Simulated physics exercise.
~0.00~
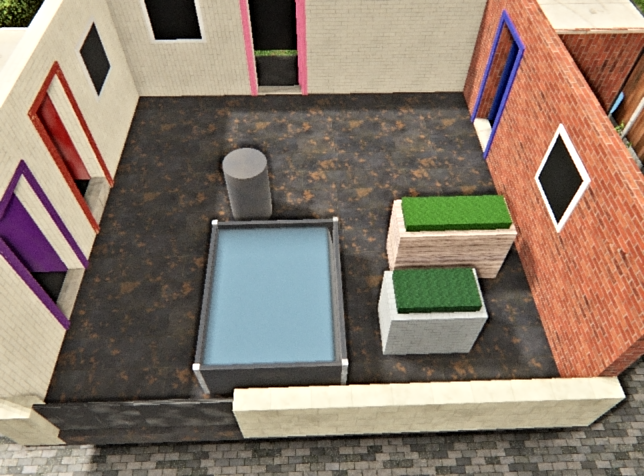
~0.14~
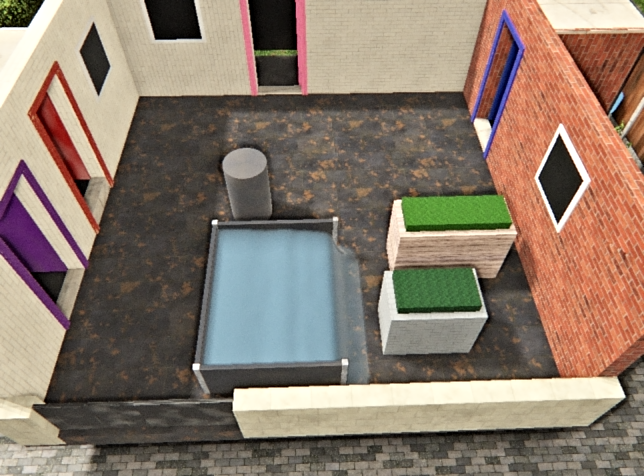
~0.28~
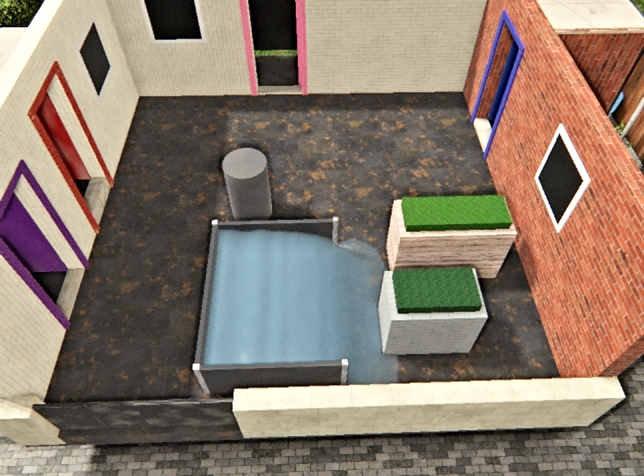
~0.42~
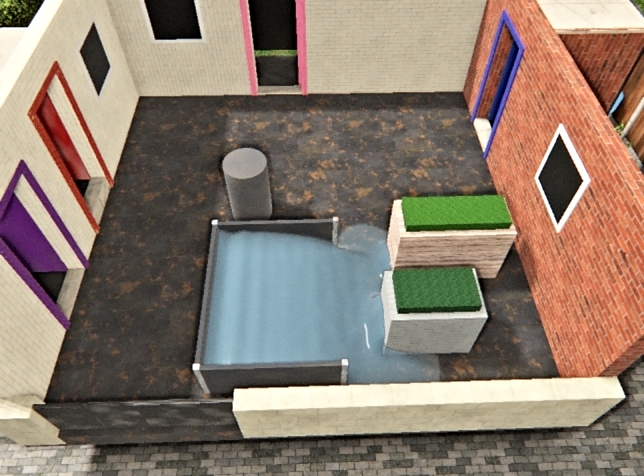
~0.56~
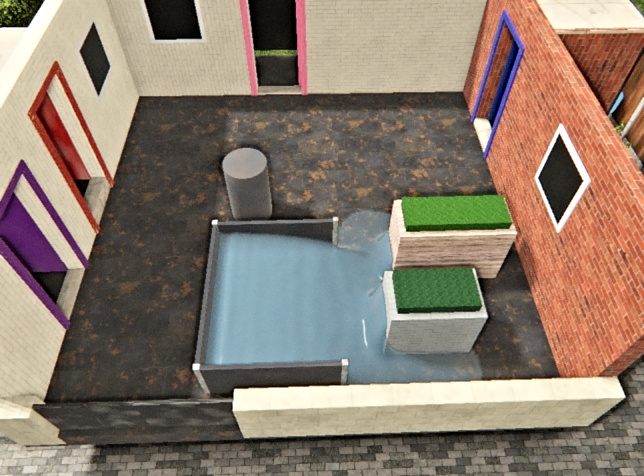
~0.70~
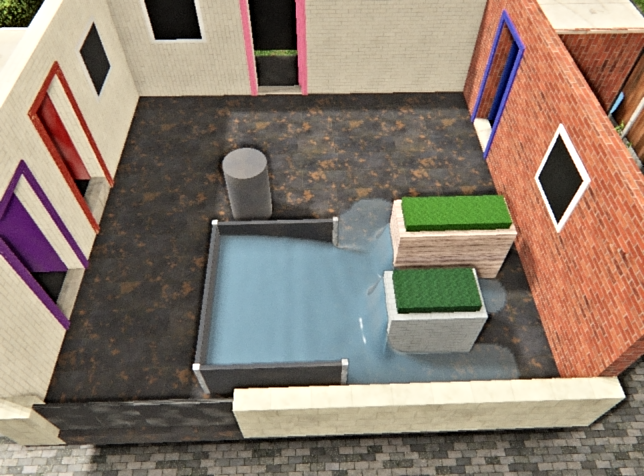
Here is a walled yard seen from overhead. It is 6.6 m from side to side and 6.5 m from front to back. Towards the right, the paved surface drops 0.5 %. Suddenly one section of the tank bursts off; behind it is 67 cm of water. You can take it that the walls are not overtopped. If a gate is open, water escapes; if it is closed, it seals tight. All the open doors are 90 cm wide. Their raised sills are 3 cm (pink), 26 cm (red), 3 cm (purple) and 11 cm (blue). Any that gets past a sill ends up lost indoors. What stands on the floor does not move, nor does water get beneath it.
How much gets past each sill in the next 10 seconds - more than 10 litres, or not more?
My prediction: Pink door: Beyond the set amount; red door: Short of the set amount; purple door: Short of the set amount; blue door: Short of the set amount.
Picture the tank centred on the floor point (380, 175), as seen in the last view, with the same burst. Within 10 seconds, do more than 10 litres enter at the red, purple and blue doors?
With respect to that limit, red ends up inside it, purple ends up outside it, blue ends up outside it.
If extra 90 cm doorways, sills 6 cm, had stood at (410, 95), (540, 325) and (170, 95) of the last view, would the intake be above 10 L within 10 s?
So, in the order given, it's beyond the mark, then beyond the mark, then shy of the mark.
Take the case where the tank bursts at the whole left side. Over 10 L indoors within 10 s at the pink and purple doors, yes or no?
At pink the amount is higher than the mark, while at purple it is higher than the mark.
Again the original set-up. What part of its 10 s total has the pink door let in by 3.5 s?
25 per cent, roughly.
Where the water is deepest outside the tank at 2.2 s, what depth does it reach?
Peak depth: Approx. 38 cm.
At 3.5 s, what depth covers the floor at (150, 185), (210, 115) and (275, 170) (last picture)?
In that order: 0, 1 and 1 cm.
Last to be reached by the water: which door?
The final one is the red door.
After 1.4 s water covers 25 % of the floor and is deepest (47 cm) near (543, 348); pink door not reached, red door not reached, purple door not reached, blue door not reached.
After 2.2 s water covers 45 % of the floor and is deepest (38 cm) near (543, 348); pink door not reached, red door not reached, purple door not reached, blue door 6 cm at the sill, 0 L in.
After 3.5 s water covers 60 % of the floor and is deepest (30 cm) near (439, 293); pink door 8 cm at the sill, 10 L in, red door not reached, purple door not reached, blue door 10 cm at the sill, 0 L in.
After 6.0 s water covers 70 % of the floor and is deepest (18 cm) near (552, 373); pink door 5 cm at the sill, 24 L in, red door not reached, purple door 2 cm at the sill, 0 L in, blue door 12 cm at the sill, 1 L in.
After 10.0 s water covers 90 % of the floor and is deepest (13 cm) near (539, 336); pink door 5 cm at the sill, 40 L in, red door 6 cm at the sill, 0 L in, purple door 1 cm at the sill, 0 L in, blue door 9 cm at the sill, 1 L in.
